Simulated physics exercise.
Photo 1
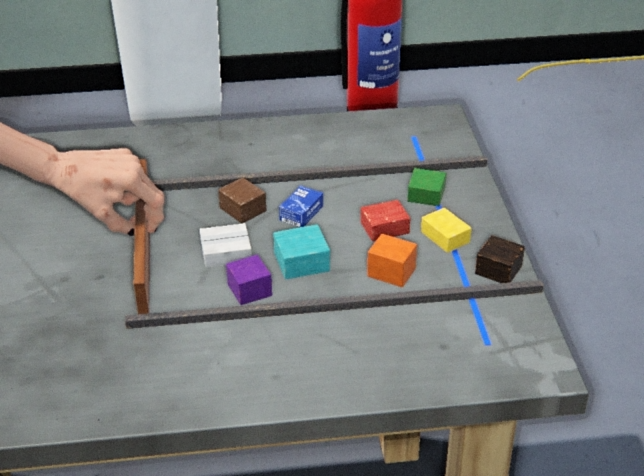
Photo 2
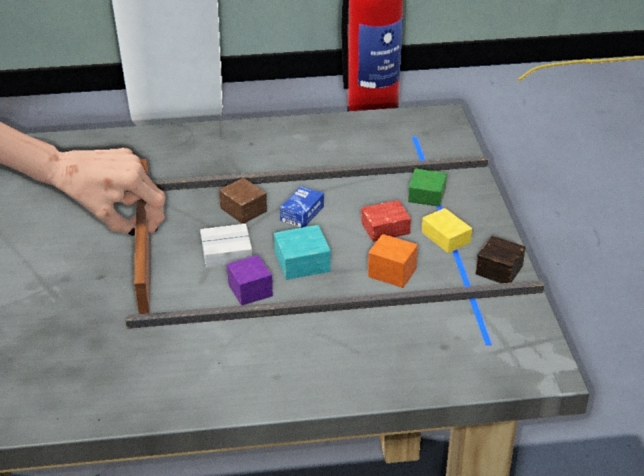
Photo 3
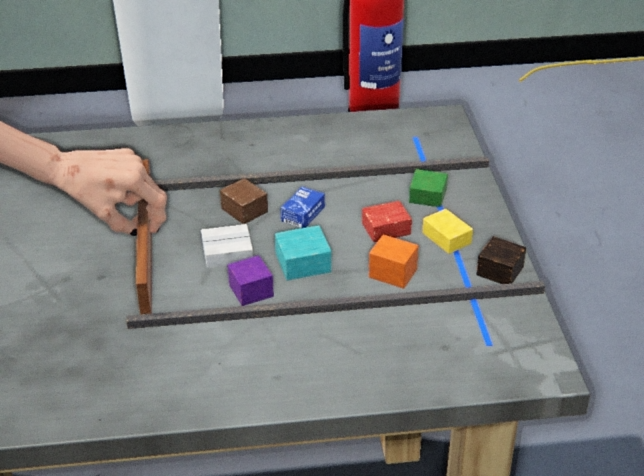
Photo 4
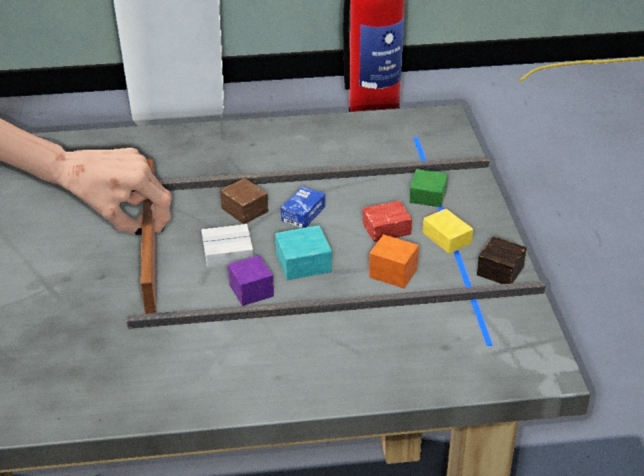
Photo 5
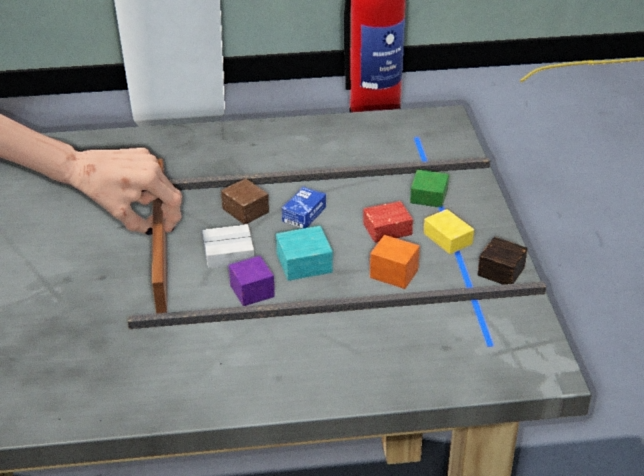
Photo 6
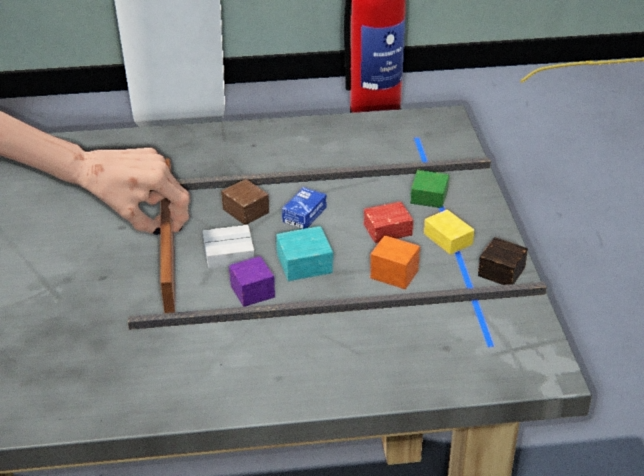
The clip shows a hand holding an upright wooden board at the left end of two rails on a grey table, then sliding it slightly right toward ten scattered coloured blocks, which stay essentially still.
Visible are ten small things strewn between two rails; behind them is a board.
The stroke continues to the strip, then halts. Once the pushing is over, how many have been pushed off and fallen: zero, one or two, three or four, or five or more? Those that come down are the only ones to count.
Honestly, the push sends three or four of them over the end.
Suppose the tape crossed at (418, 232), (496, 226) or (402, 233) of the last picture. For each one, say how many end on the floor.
It would be 0, 7 and 0.
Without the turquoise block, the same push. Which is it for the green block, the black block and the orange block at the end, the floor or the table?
Green block still up; black block still up; orange block still up.
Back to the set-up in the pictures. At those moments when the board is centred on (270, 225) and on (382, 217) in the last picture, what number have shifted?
5 by the first point, 9 by the second.
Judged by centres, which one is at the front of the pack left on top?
Result: Red block.
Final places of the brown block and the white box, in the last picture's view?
Listed as asked: First (454, 189), and then (468, 214).
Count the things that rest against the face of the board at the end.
Contact count: 3.
Soon after, none off yet; black block at rest near (503, 262); yellow block at rest near (449, 232); green block at rest near (430, 189).
After that, none off yet; black block at rest near (503, 262); yellow block moving near (455, 233); green block at rest near (430, 189).
And then, none off yet; black block displaced a little near (516, 262); yellow block displaced about its own width near (507, 236); green block displaced about its own width near (471, 183).
In the end, the number that fall off is three or four; gone, green block, yellow block and black block.
